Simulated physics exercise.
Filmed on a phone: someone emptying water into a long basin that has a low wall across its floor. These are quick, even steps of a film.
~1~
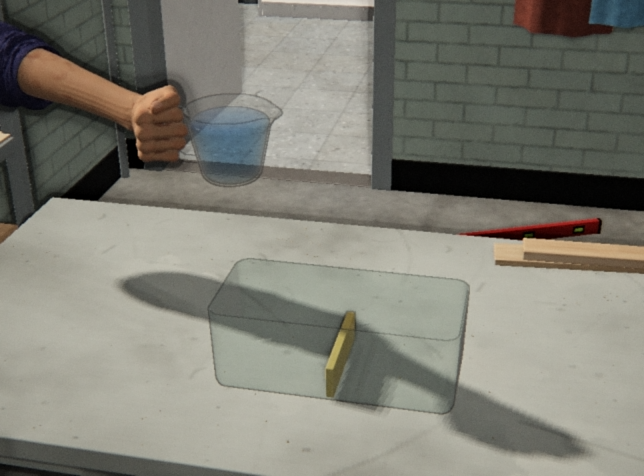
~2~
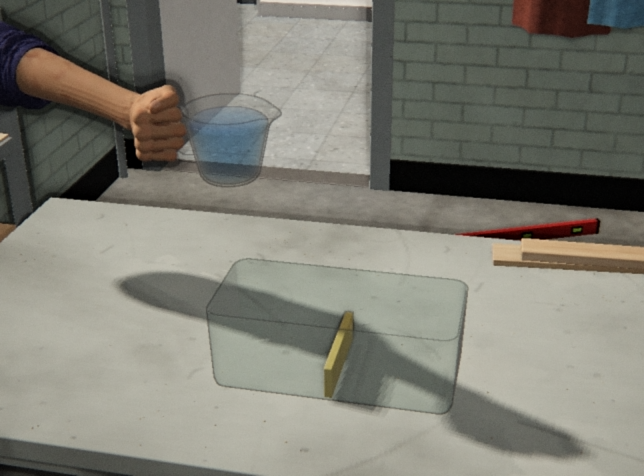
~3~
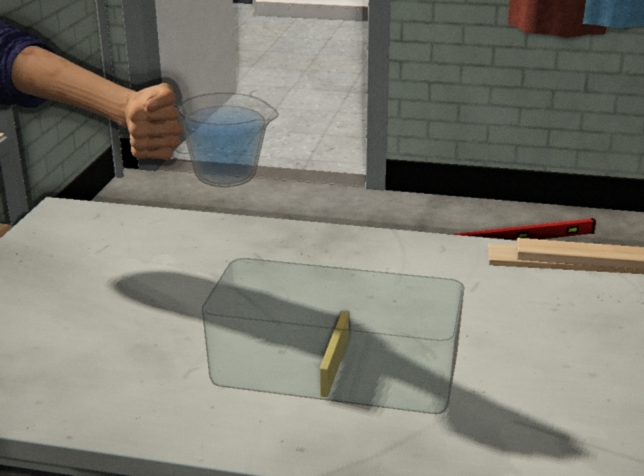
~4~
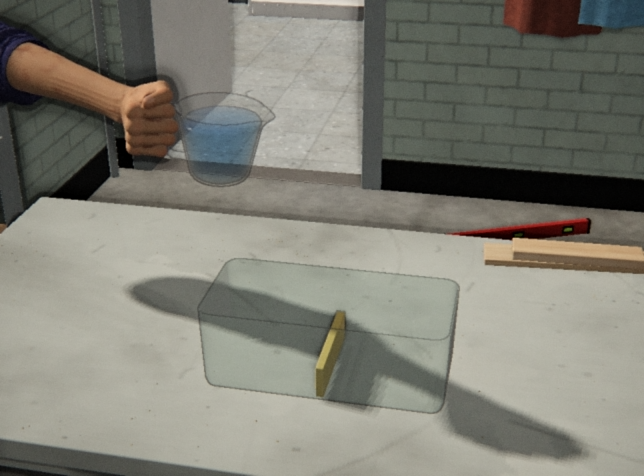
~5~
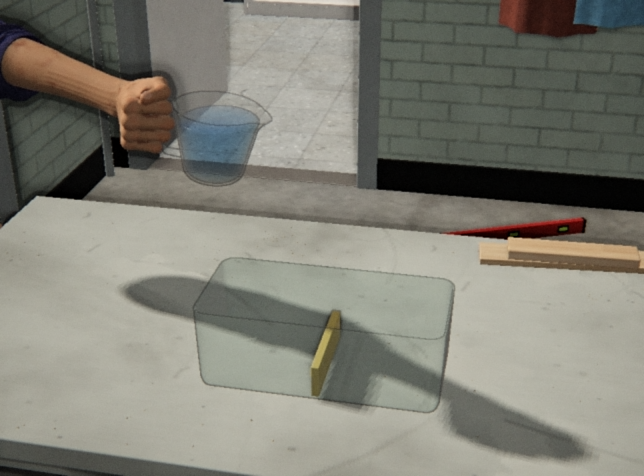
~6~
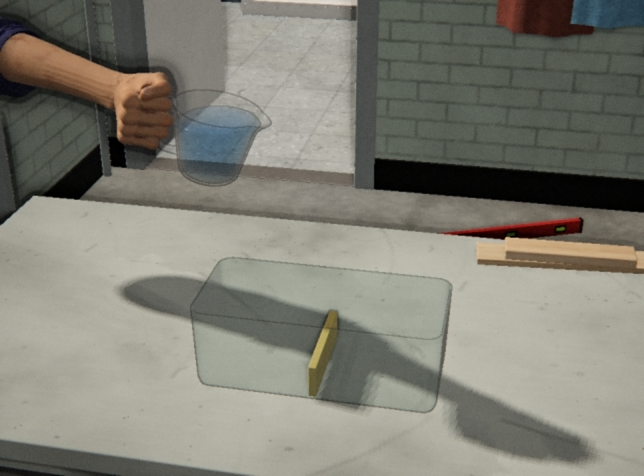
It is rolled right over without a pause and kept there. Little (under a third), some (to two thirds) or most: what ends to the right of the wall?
In the end from a third to two thirds is right of the wall.
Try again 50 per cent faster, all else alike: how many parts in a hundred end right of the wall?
Roughly 50 in a hundred.
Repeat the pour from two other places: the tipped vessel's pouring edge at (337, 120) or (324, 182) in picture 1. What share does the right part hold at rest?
First some 95, then 90 per cent.
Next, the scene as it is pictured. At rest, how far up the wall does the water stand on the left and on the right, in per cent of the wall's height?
Left: 20 %. Right: 30 %.
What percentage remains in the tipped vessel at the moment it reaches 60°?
Near 65 %.
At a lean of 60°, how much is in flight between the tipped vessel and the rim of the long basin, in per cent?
Some 25 per cent.
A moment on, the tilt is 60° and 66 per cent is still to pour, 2 is left of the wall and 7 right of it.
Next, the tilt is 93° and 12 per cent is still to pour, 13 is left of the wall and 53 right of it.
Then the tilt is 103° and 0 per cent is still to pour, 38 is left of the wall and 59 right of it.
Later the tilt is 103° and 0 per cent is still to pour, 38 is left of the wall and 59 right of it.
In the end 38 per cent lies left of the wall, 59 right of it and 3 outside.
